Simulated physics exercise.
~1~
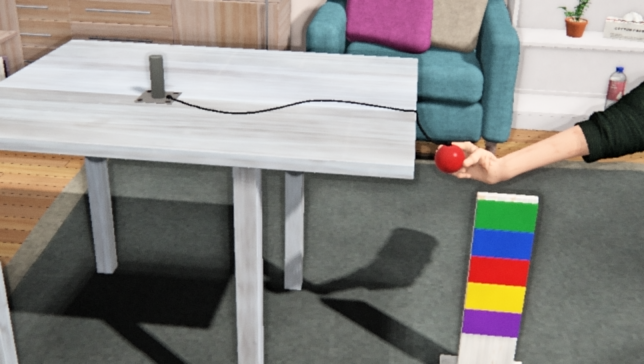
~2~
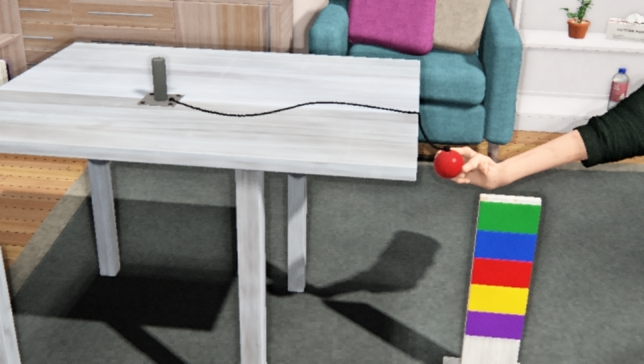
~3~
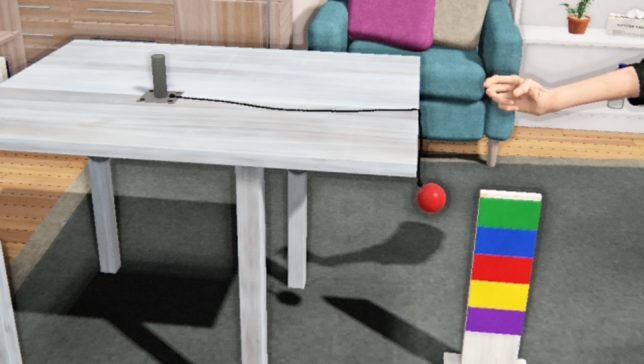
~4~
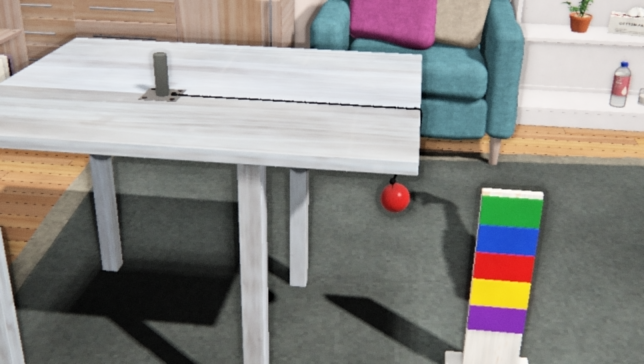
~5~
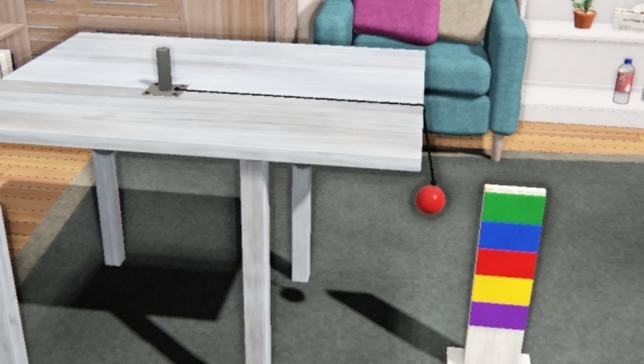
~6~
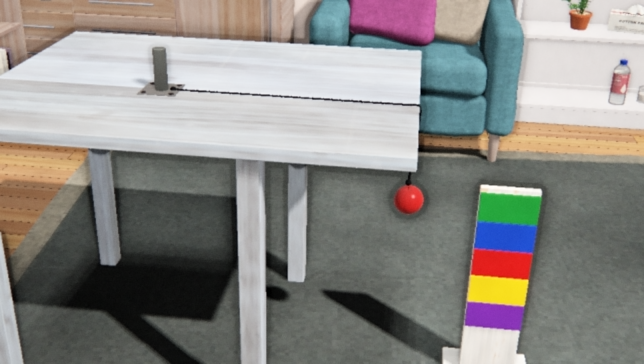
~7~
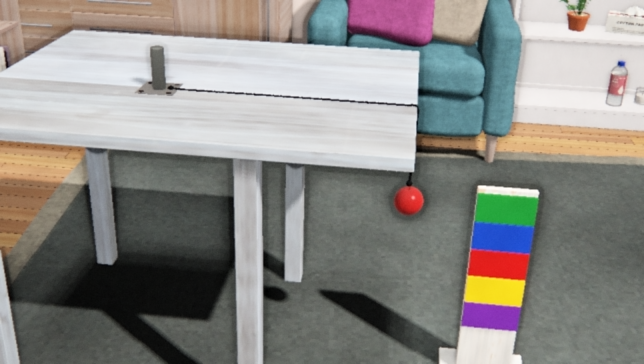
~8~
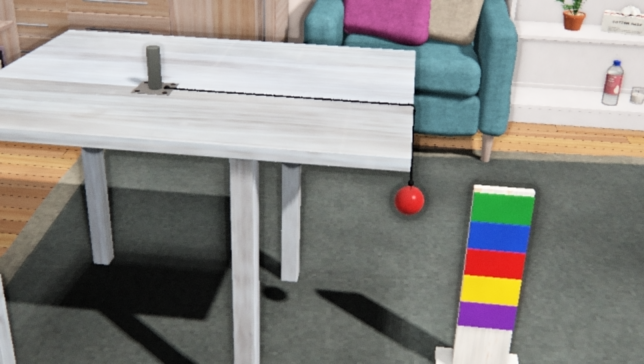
A small red ball hangs on a dark cord that runs across a pale wooden table from a grey post, seen from slightly above in a living room with a teal armchair behind. At first a hand at the right holds the ball just beyond the table's edge, with the cord slack. The fingers open and the hand draws back out of view as the ball drops a little and pulls the cord straight. It swings left, then right, then settles below the edge, hanging still level with the green band atop the nearby scale's blue, red, yellow and purple.
